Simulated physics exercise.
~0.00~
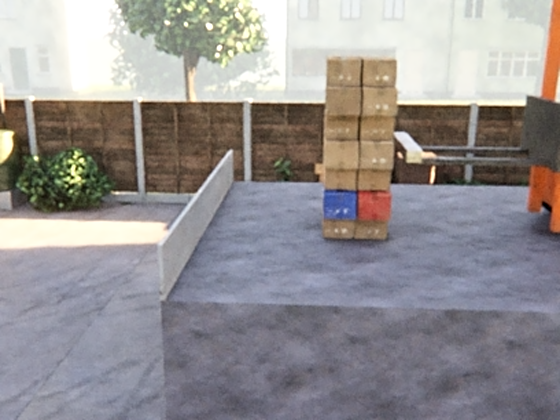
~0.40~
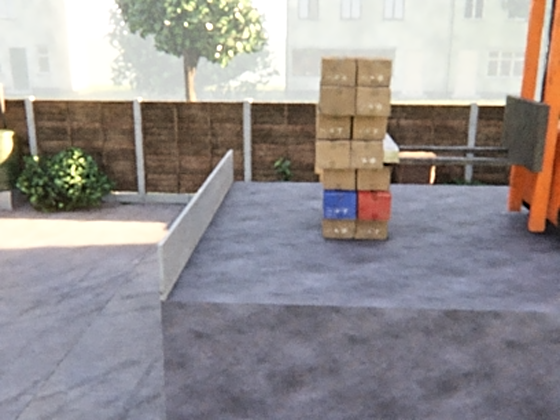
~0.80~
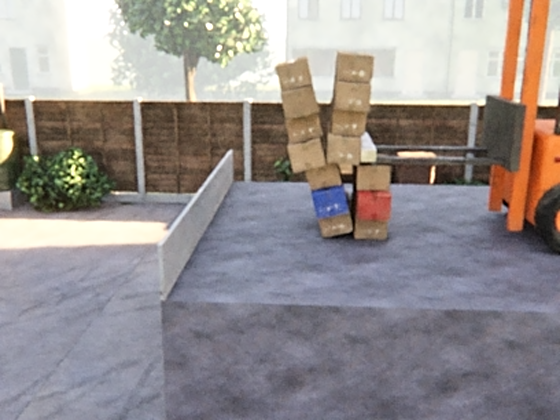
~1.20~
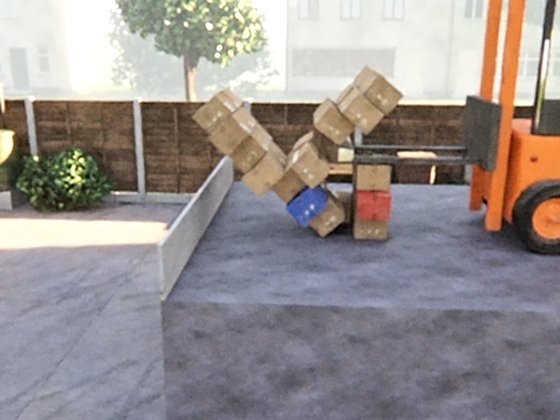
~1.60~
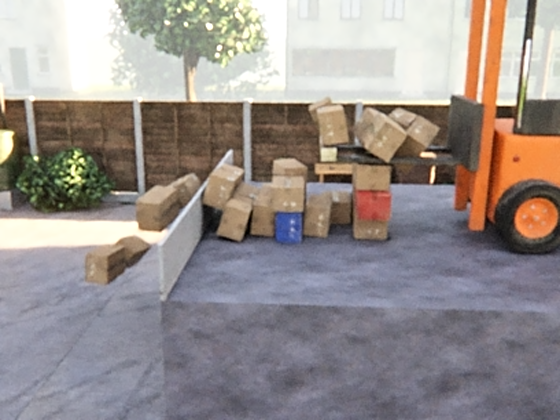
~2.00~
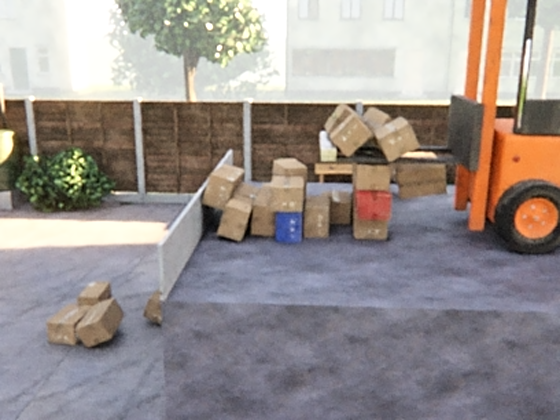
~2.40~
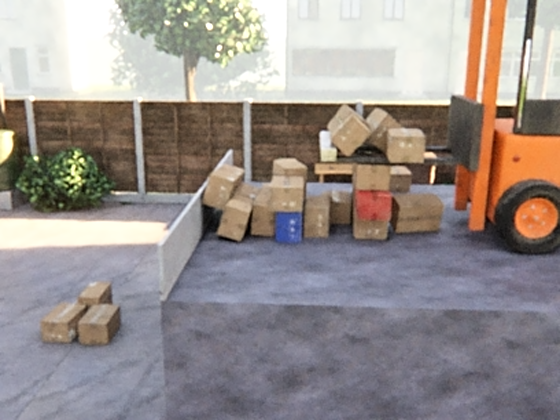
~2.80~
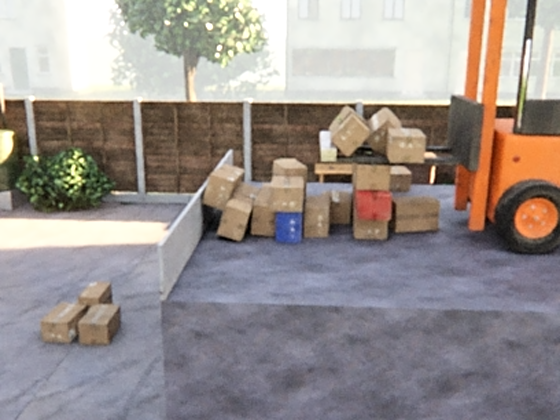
The footage shows a forklift pushing a beam leftward into a tall stack of taped cartons on a raised dock, toppling it toward the edge board. A few boxes drop to the ground below, while the rest lie heaped on the dock, the blue one tipped and the red one still in place.
